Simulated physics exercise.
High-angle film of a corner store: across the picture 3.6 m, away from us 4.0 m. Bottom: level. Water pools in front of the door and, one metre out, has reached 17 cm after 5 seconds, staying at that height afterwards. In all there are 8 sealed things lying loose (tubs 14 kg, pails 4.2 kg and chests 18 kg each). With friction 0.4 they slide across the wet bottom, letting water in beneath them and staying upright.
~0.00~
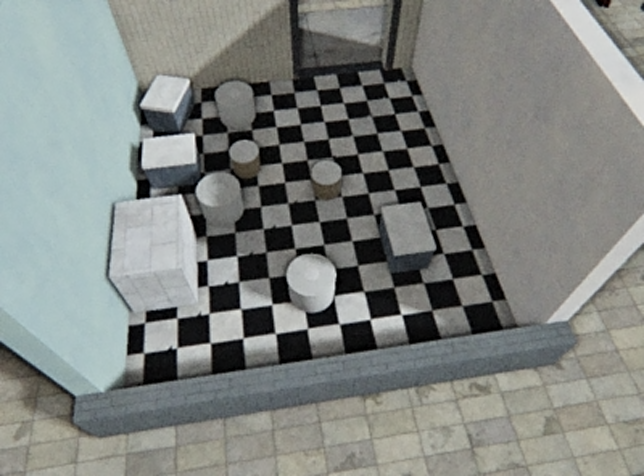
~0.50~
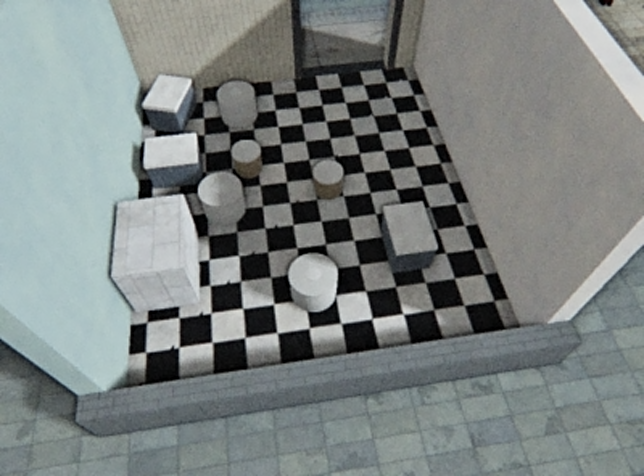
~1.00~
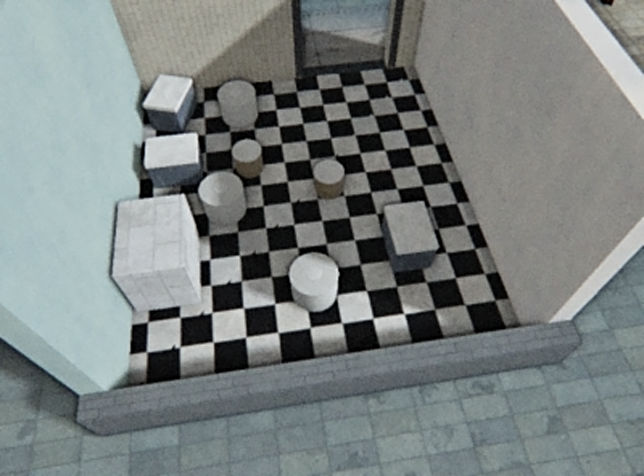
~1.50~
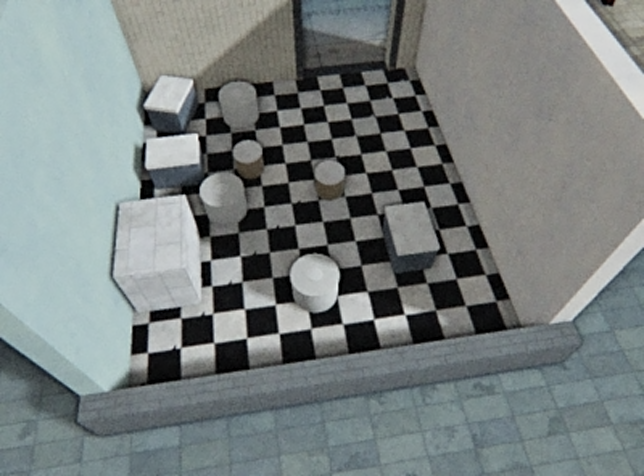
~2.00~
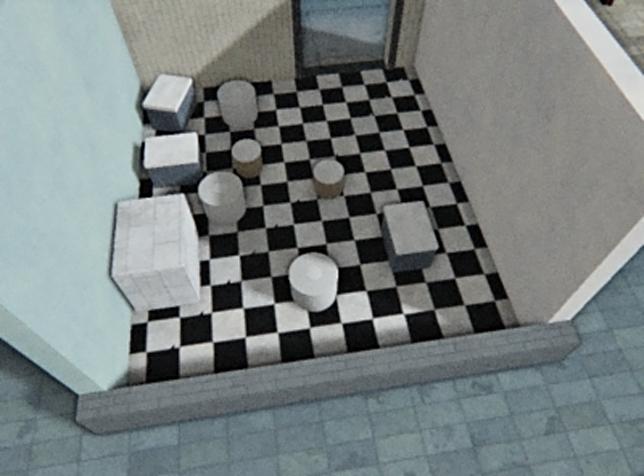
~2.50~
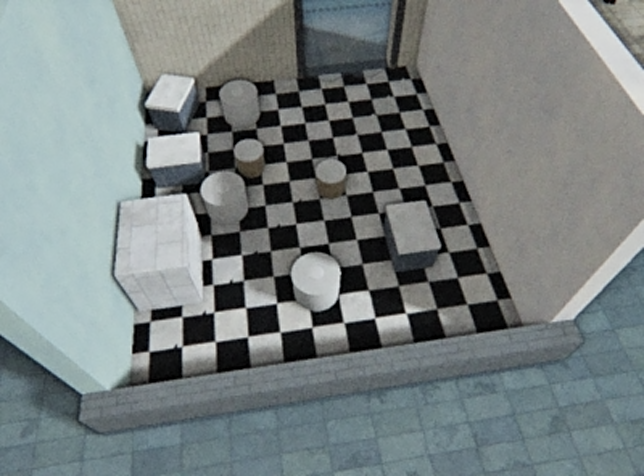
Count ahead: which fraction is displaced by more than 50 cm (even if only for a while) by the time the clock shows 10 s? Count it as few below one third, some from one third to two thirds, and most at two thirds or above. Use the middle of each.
Few.
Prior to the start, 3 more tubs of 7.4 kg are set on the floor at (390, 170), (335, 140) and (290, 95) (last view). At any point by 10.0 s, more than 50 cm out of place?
Result by item, in order: Beyond the cutoff, beyond the cutoff, inside the cutoff.
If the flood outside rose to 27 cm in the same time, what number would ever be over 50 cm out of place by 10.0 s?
With that change, 3 of them.
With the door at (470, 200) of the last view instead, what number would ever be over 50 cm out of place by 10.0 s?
That gives 3 of them.
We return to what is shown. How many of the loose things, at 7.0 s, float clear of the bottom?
The number is 0.
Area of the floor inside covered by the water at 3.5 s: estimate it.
1.0 m2.
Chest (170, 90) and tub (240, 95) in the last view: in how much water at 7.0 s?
First about 0 cm, second about 1 cm.
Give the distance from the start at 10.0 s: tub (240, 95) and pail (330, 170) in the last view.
They've ended up 0 cm and 200 cm away, in that order.
After 3.5 s 0 of 8 are over 50 cm from their spots; 0 afloat.
After 4.5 s 0 of 8 are over 50 cm from their spots; 0 afloat.
After 7.0 s 0 of 8 are over 50 cm from their spots; 0 afloat.
After 10.0 s 1 of 8 are over 50 cm from their spots, and 1 have been at some point; 1 afloat.
